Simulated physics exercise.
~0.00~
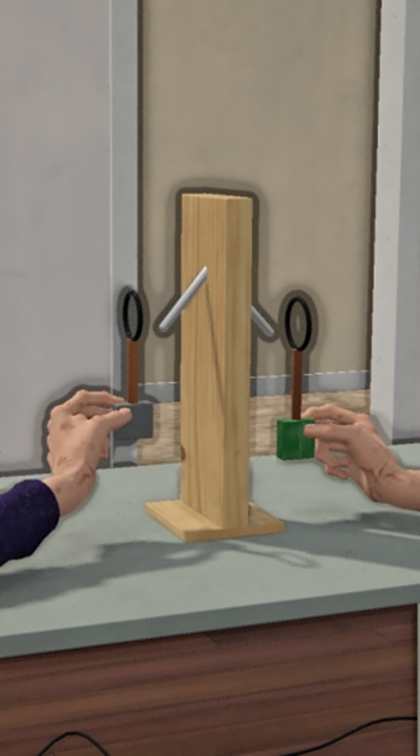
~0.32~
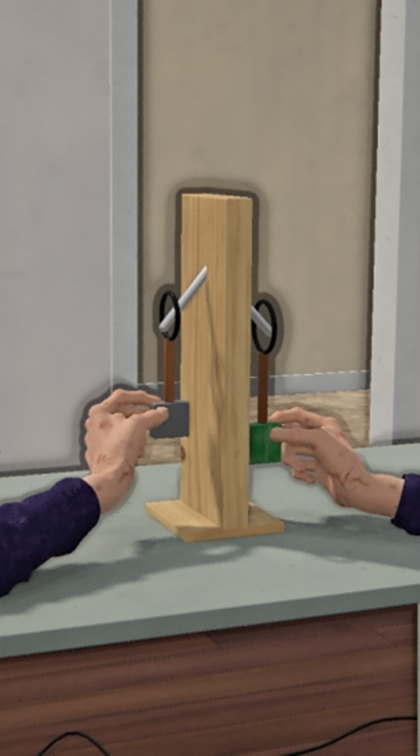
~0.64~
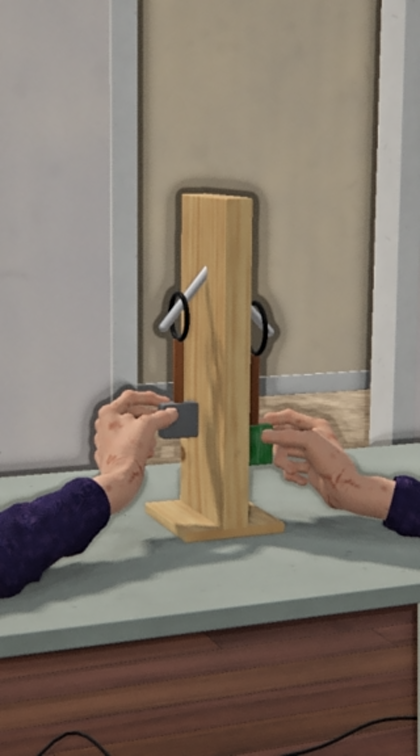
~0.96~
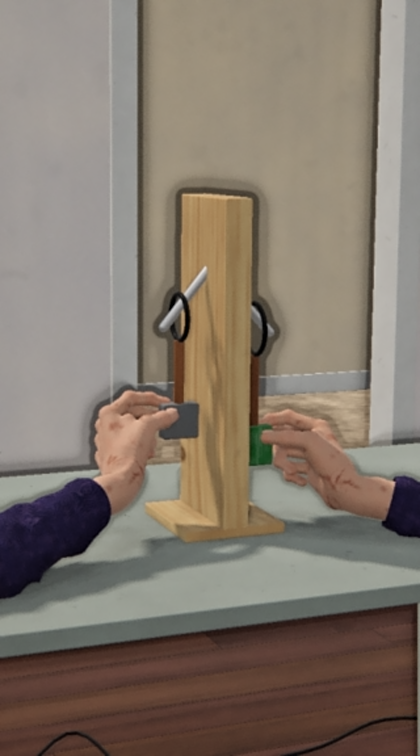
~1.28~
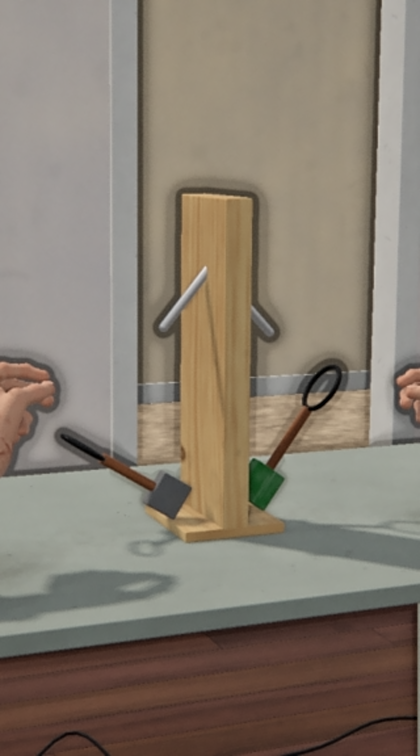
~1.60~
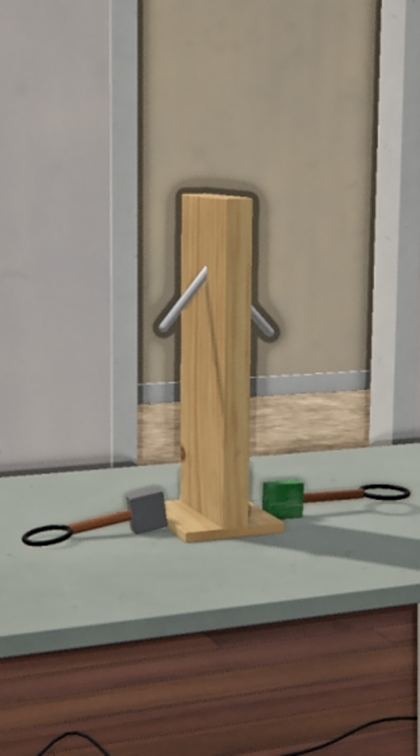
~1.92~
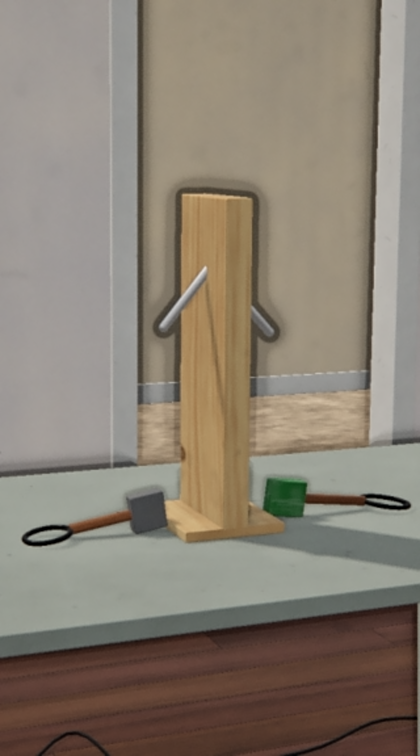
Two hands hooking ringed grey and green brushes onto a wooden stand's downward-sloping pegs, then letting go as both fall to the table.
